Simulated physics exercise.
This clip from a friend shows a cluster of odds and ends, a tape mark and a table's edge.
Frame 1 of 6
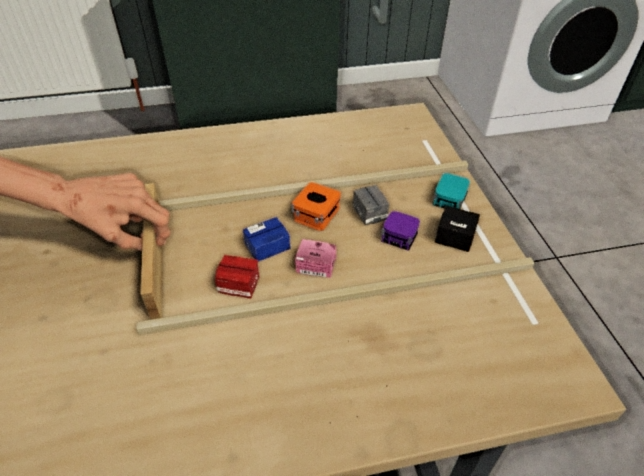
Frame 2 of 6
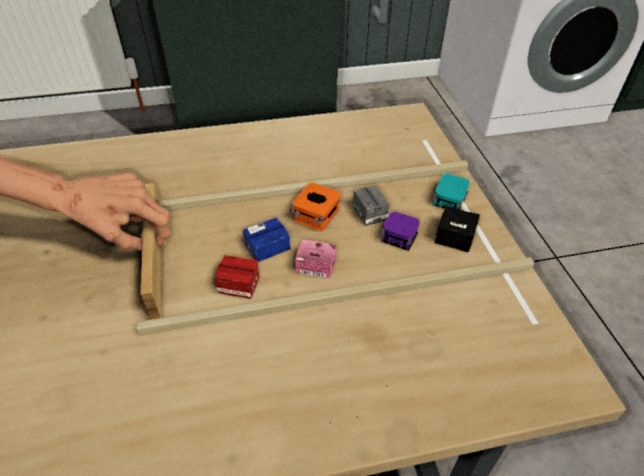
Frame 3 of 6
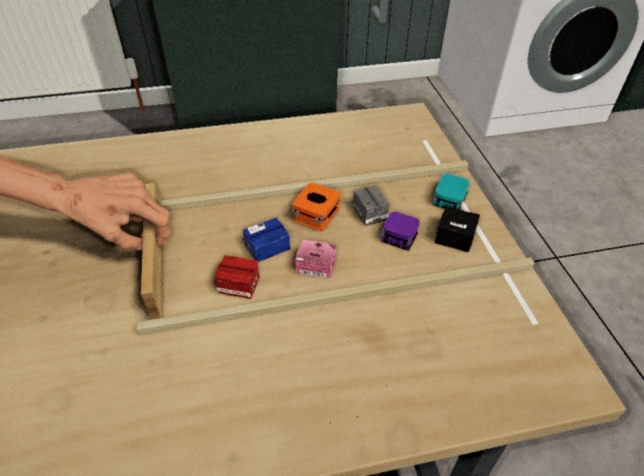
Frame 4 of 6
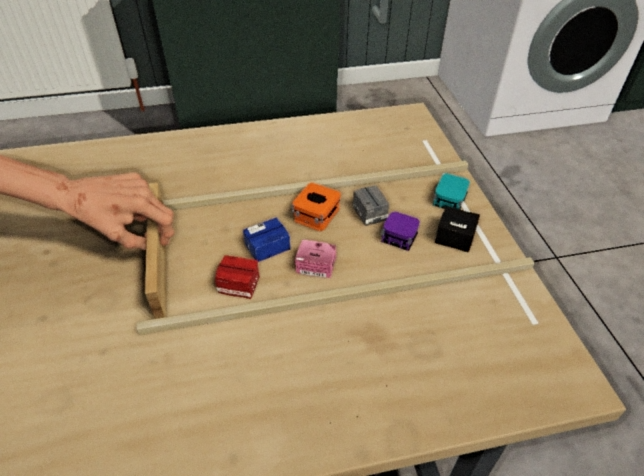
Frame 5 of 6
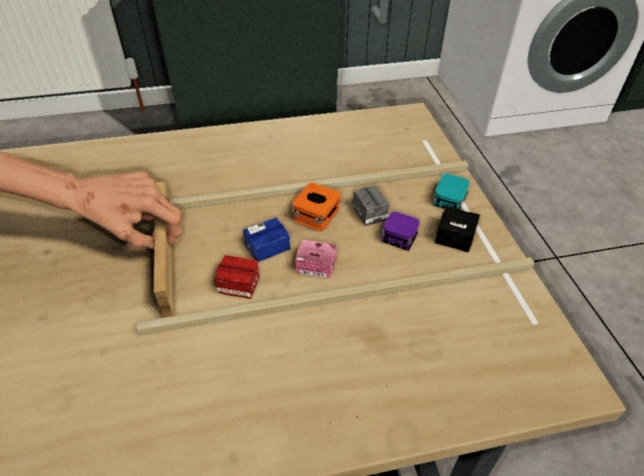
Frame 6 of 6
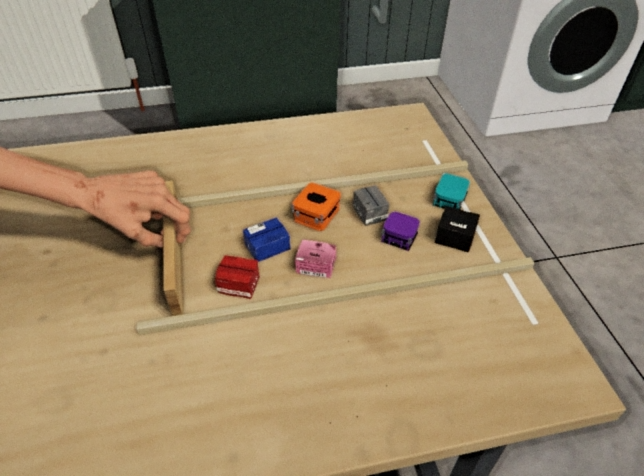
A hand held a wooden board still at the left of some small colourful boxes on a table, then slid it slightly right between two strips, while the boxes stayed put.
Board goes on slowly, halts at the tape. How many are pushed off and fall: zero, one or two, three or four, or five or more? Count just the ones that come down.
The push drops five or even more off the table.
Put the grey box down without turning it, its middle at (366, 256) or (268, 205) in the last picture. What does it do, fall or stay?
The grey box goes down at the first spot and stays put at the second.
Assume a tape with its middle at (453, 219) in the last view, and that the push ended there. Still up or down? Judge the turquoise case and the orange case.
Here the turquoise case slides off, the orange case hangs on.
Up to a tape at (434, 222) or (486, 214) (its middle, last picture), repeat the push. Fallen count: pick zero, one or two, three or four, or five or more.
The falls would be one to two; more than four.
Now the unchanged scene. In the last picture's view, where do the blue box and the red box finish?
In the last picture, roughly (492, 212) and (502, 230).
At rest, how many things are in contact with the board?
That makes 3.
Soon after, none off yet; turquoise case at rest near (451, 193); black box at rest near (457, 229); purple case at rest near (400, 231).
In the end, the number that fall off is five or more; gone, pink box, grey box, purple case, black box and turquoise case.
